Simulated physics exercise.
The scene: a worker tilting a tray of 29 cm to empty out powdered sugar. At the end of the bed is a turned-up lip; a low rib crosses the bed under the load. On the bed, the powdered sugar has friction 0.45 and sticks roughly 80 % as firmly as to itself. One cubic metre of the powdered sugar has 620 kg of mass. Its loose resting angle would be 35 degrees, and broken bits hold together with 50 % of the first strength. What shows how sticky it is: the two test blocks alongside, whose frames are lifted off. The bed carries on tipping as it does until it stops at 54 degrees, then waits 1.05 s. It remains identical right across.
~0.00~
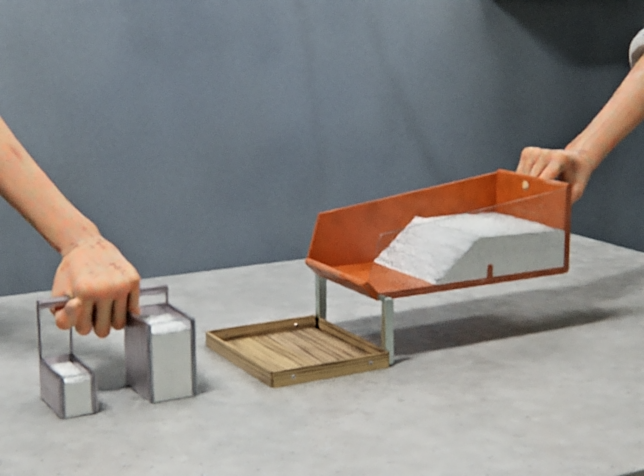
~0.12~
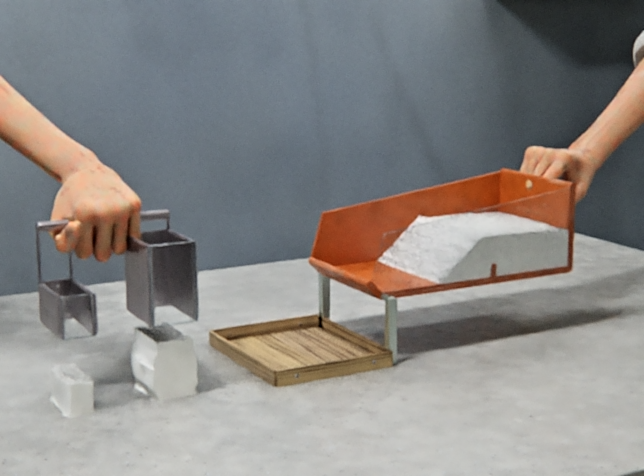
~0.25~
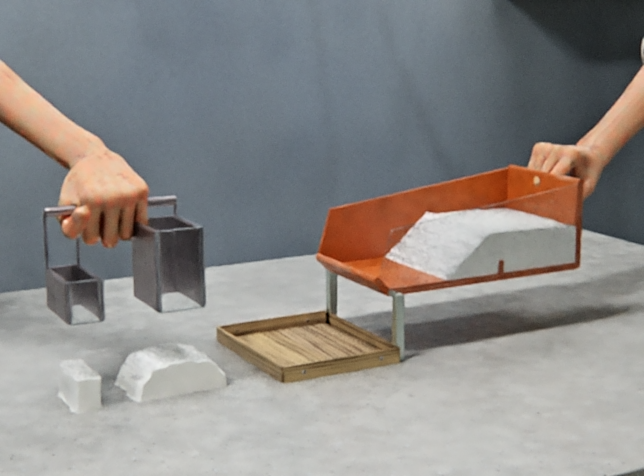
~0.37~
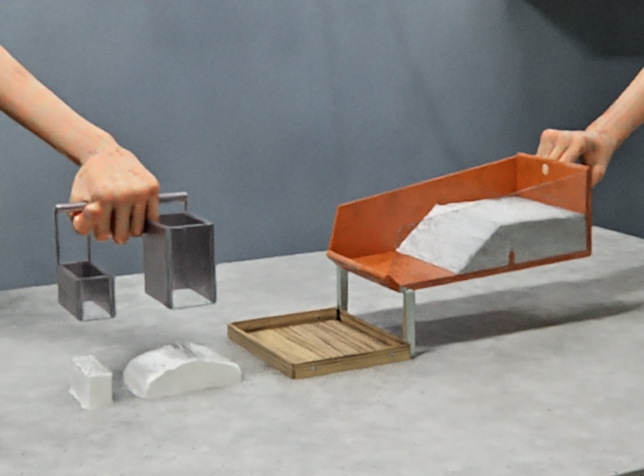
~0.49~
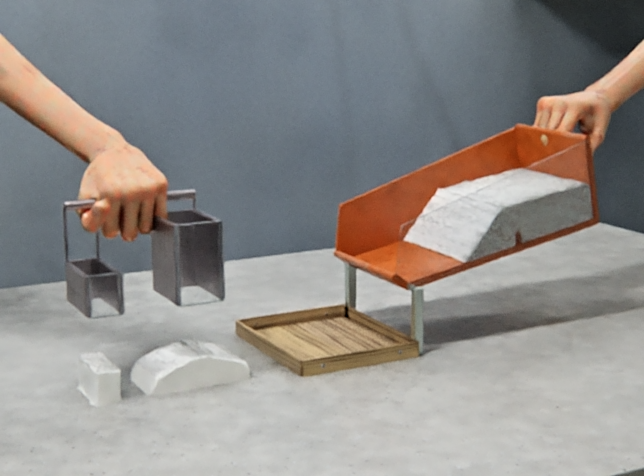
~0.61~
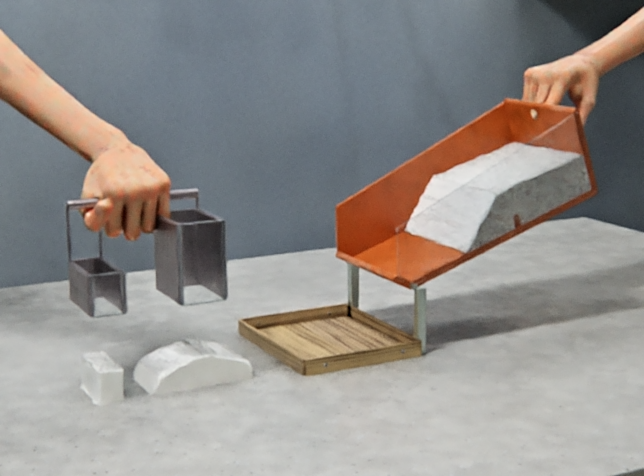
We see a hand lift two joined metal molds off white powdery blocks, the larger block slumping into a low mound while the smaller stays upright; then another hand raises the right end of an orange tray holding white powder.
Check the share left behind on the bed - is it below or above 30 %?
I expect it to be below.
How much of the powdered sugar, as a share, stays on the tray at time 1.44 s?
Roughly 40 per cent.
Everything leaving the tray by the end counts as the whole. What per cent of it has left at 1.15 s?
It is about 10 %.
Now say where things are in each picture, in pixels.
Top of the high end at (566, 187), tilt 0 degrees; leading edge of the powdered sugar at (439, 284); blocks stand 3.9 cm, 8.1 cm (left to right), in the first picture.
Top of the high end at (570, 187), tilt 0 degrees; leading edge of the powdered sugar at (443, 283); blocks stand 3.9 cm, 7.2 cm (left to right), in the second picture.
Top of the high end at (578, 183), tilt 0 degrees; leading edge of the powdered sugar at (450, 279); blocks stand 3.9 cm, 4.1 cm (left to right), in the third picture.
Top of the high end at (587, 171), tilt 2 degrees; leading edge of the powdered sugar at (461, 271); blocks stand 3.9 cm, 3.9 cm (left to right), in the fourth picture.
Top of the high end at (585, 140), tilt 10 degrees; leading edge of the powdered sugar at (468, 260); blocks stand 3.8 cm, 3.9 cm (left to right), in the fifth picture.
Top of the high end at (574, 113), tilt 18 degrees; leading edge of the powdered sugar at (469, 250); blocks stand 3.8 cm, 3.9 cm (left to right), in the sixth picture.
After 0.86 s, the tilt is 35 degrees and 100 % is on the bed.
After 1.15 s, the tilt is 53 degrees and 90 % is on the bed.
After 1.44 s, the tilt is 54 degrees and 39 % is on the bed.
After 1.73 s, the tilt is 54 degrees and 24 % is on the bed.
After 2.25 s, at the end, the tilt is 54 degrees and 24 % is on the bed.
